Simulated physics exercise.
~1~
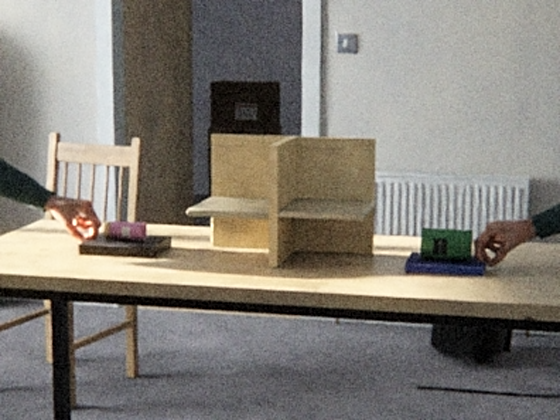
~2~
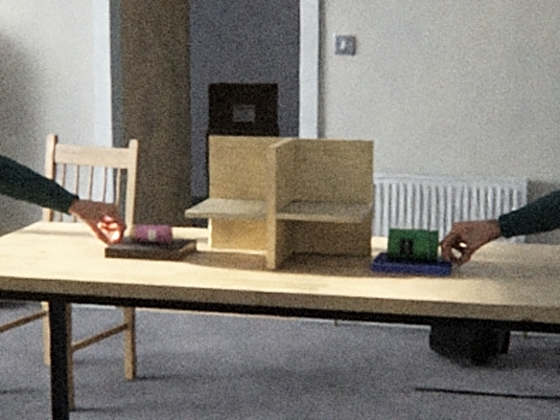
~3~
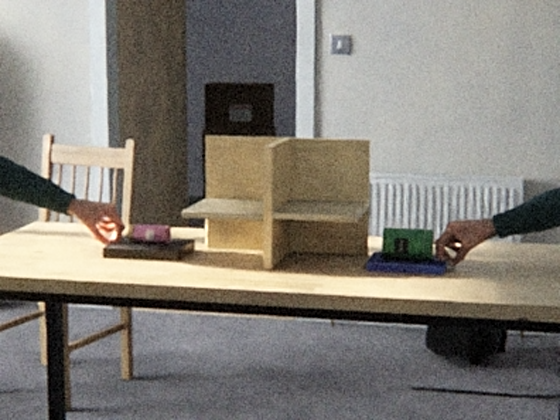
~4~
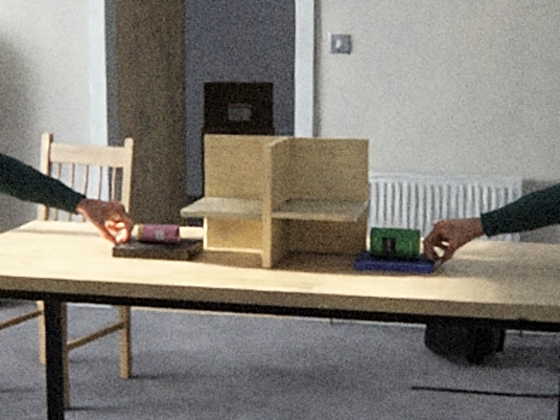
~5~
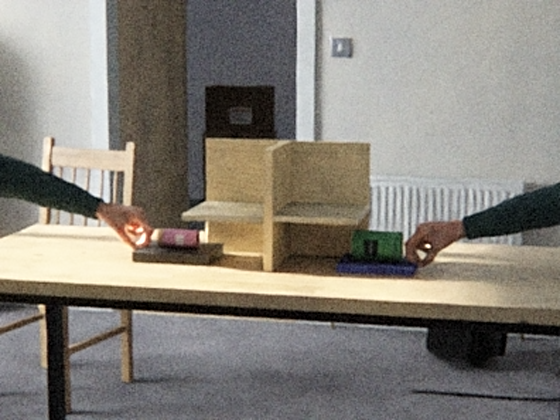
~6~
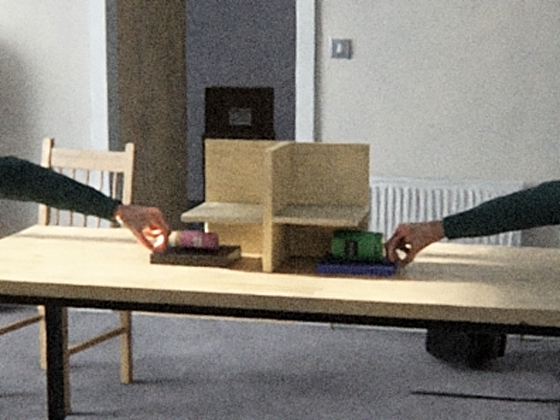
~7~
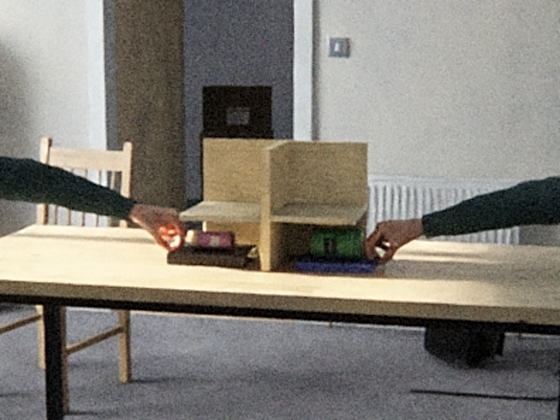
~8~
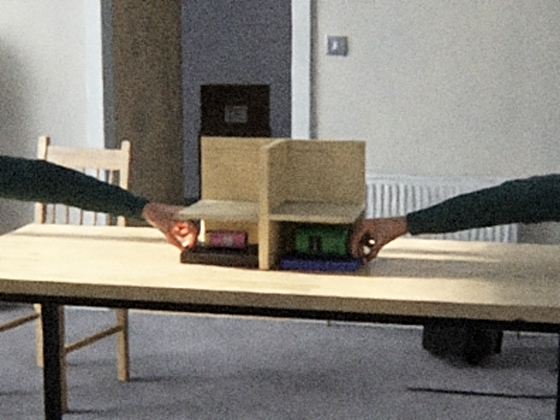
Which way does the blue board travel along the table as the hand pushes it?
The blue board moves to the left, carrying the green jar towards the wooden shelf.
